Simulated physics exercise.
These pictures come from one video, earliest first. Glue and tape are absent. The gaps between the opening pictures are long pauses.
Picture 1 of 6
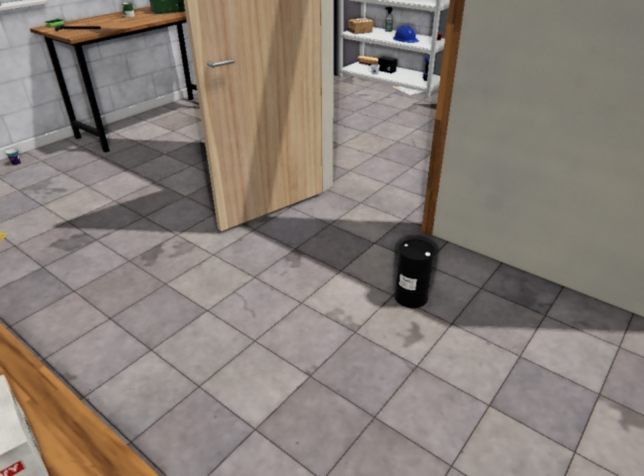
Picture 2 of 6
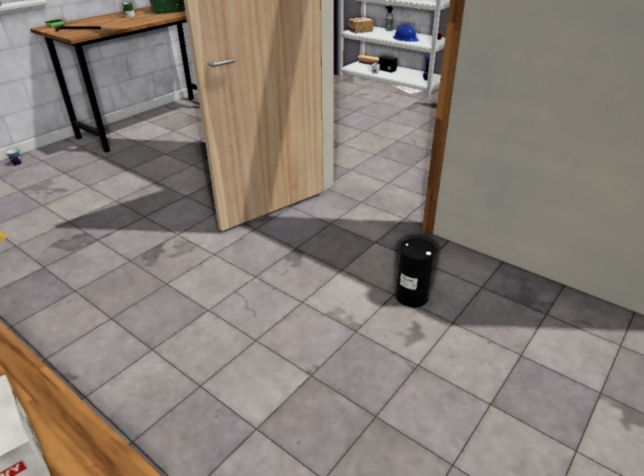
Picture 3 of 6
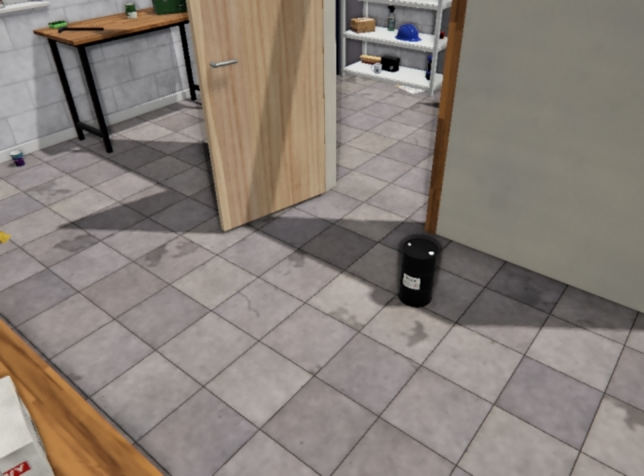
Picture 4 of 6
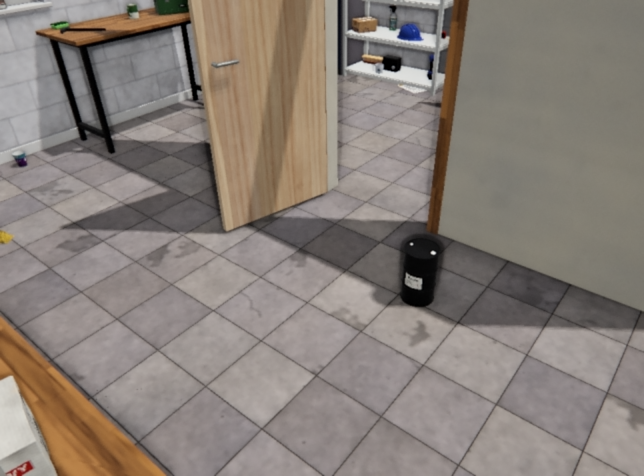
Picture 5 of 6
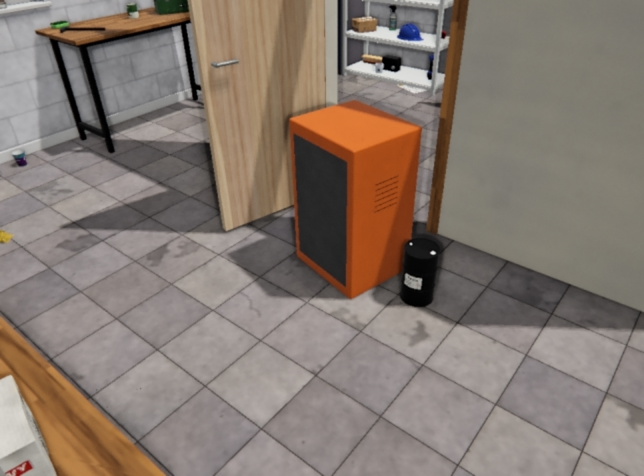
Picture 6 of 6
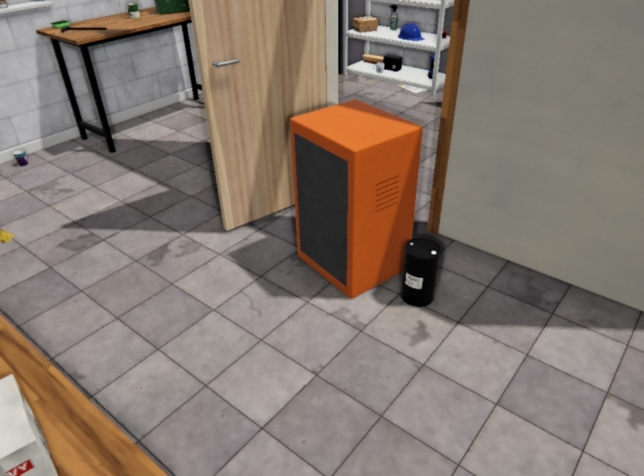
We see a tiled room with a wide-open wooden door and a small black canister on the floor, all nearly still; then an orange box-shaped appliance with a dark front panel appears abruptly beside the canister and stays motionless.
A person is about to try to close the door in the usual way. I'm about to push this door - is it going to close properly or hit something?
The door is likely to get obstructed.
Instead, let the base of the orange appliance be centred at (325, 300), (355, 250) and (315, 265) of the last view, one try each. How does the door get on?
So on try one it completes its arc, on try two it is halted early, and on try three it is halted early.
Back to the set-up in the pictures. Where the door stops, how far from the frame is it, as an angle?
The answer is roughly 65°.
Then, 0.40 s past the last view, open by 94°.
Then, 0.60 s past the last view, open by 81°.
Then, 0.80 s past the last view, open by 66°.
Finally, open by 65°; both still in place. Final places as the last picture's camera would see them, orange appliance near (356, 199).
